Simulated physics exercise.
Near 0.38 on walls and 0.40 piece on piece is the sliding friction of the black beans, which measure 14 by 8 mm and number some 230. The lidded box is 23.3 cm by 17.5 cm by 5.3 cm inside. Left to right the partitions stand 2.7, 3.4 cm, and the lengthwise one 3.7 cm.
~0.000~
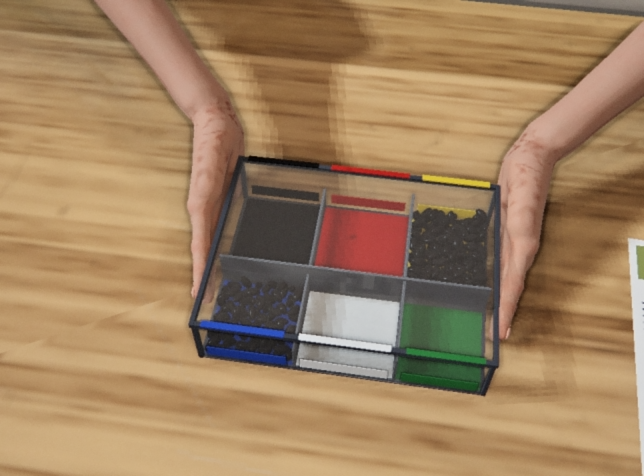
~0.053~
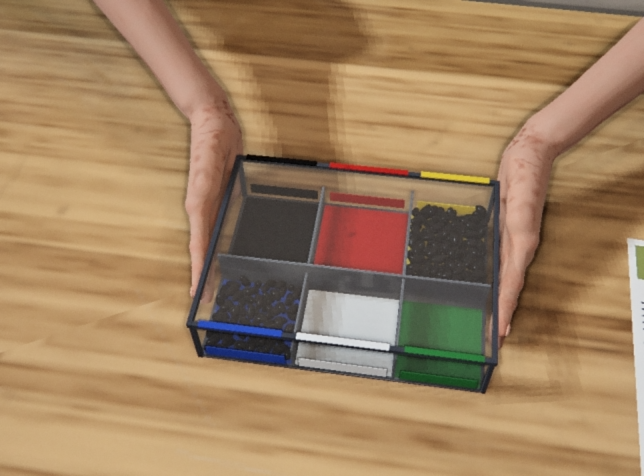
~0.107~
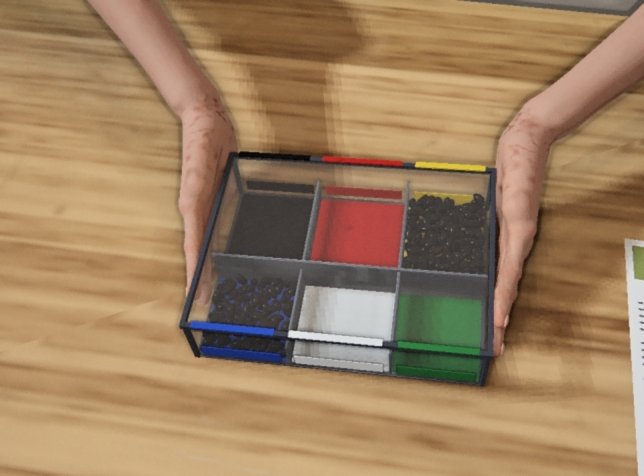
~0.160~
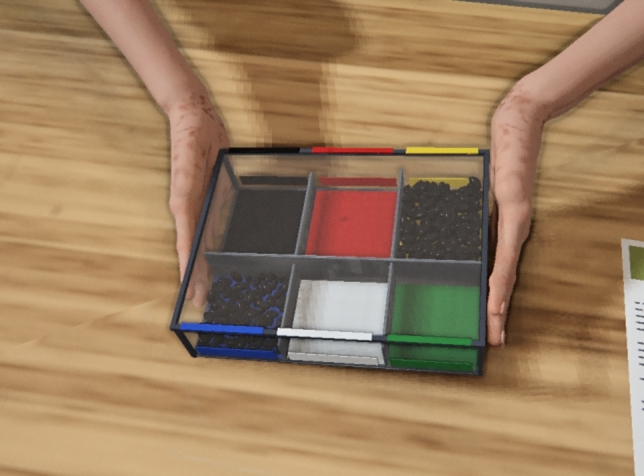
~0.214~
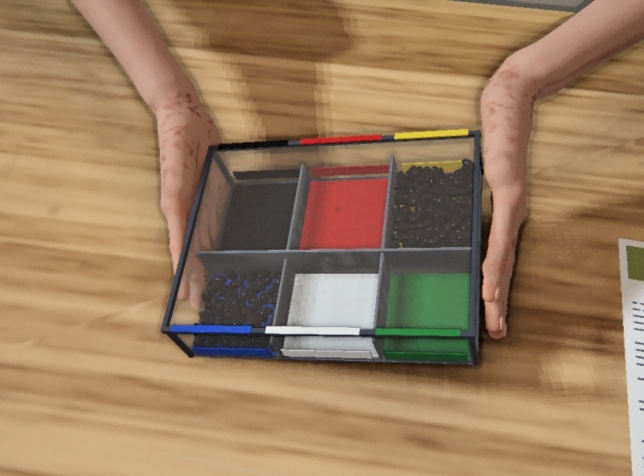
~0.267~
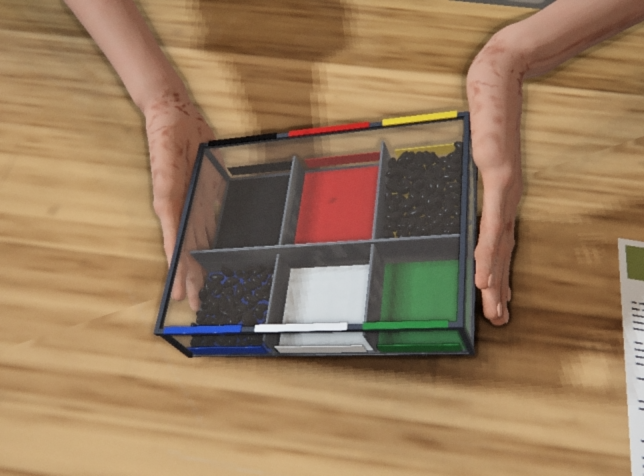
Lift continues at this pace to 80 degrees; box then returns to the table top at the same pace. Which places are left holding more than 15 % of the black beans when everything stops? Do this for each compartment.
Red: Not over, blue: Over, green: Not over, yellow: Over, white: Not over, black: Not over.
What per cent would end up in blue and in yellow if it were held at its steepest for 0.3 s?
That would leave blue with 50 percent and yellow with 45 percent.
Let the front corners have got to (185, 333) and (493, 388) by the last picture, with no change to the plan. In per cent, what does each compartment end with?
Result - red: 0 %; blue: 30 %; green: 15 %; yellow: 50 %; white: 5 %; black: 0 %.
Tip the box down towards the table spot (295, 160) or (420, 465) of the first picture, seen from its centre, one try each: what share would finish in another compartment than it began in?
Roughly 10 per cent on the first try and 15 per cent on the second.
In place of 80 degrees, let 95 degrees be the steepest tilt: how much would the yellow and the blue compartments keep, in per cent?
Yellow: 35; blue: 55 (per cent).
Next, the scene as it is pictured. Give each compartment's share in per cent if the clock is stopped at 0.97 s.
Shares - red: 5; blue: 35; green: 0; yellow: 55; white: 5; black: 0.
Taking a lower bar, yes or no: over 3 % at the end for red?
Note, red: Confirmed.
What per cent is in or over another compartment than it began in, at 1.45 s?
About 20 %.
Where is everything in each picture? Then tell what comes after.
Box tilt 0 degrees, front corners at (195, 322) and (493, 362); blue 35 %, yellow 65 %, in the first frame.
Box tilt 1 degrees, front corners at (193, 322) and (492, 360), in the second frame.
Box tilt 5 degrees, front corners at (186, 324) and (488, 353), lowest corner left front, in the third frame.
Box tilt 10 degrees, front corners at (176, 325) and (480, 342), lowest corner left front, in the fourth frame.
Box tilt 15 degrees, front corners at (167, 328) and (469, 332), lowest corner left front, in the fifth frame.
Box tilt 21 degrees, front corners at (161, 330) and (458, 323), lowest corner left front; blue 35 %, yellow 65 %. Its pace works out near 100 degrees a second, in the sixth frame.
Then, at 0.97 s, tilt 79 degrees; red 5 %, blue 35 %, yellow 55 %, white 5 %.
After 1.45 s, tilt 33 degrees; red 5 %, blue 45 %, yellow 45 %, black 5 %.
Then, at 1.99 s, tilt 0 degrees; red 5 %, blue 45 %, yellow 45 %, black 5 %.
At rest (2.4 s), red 5 %, blue 45 %, green 0 %, yellow 45 %, white 0 %, black 5 %.
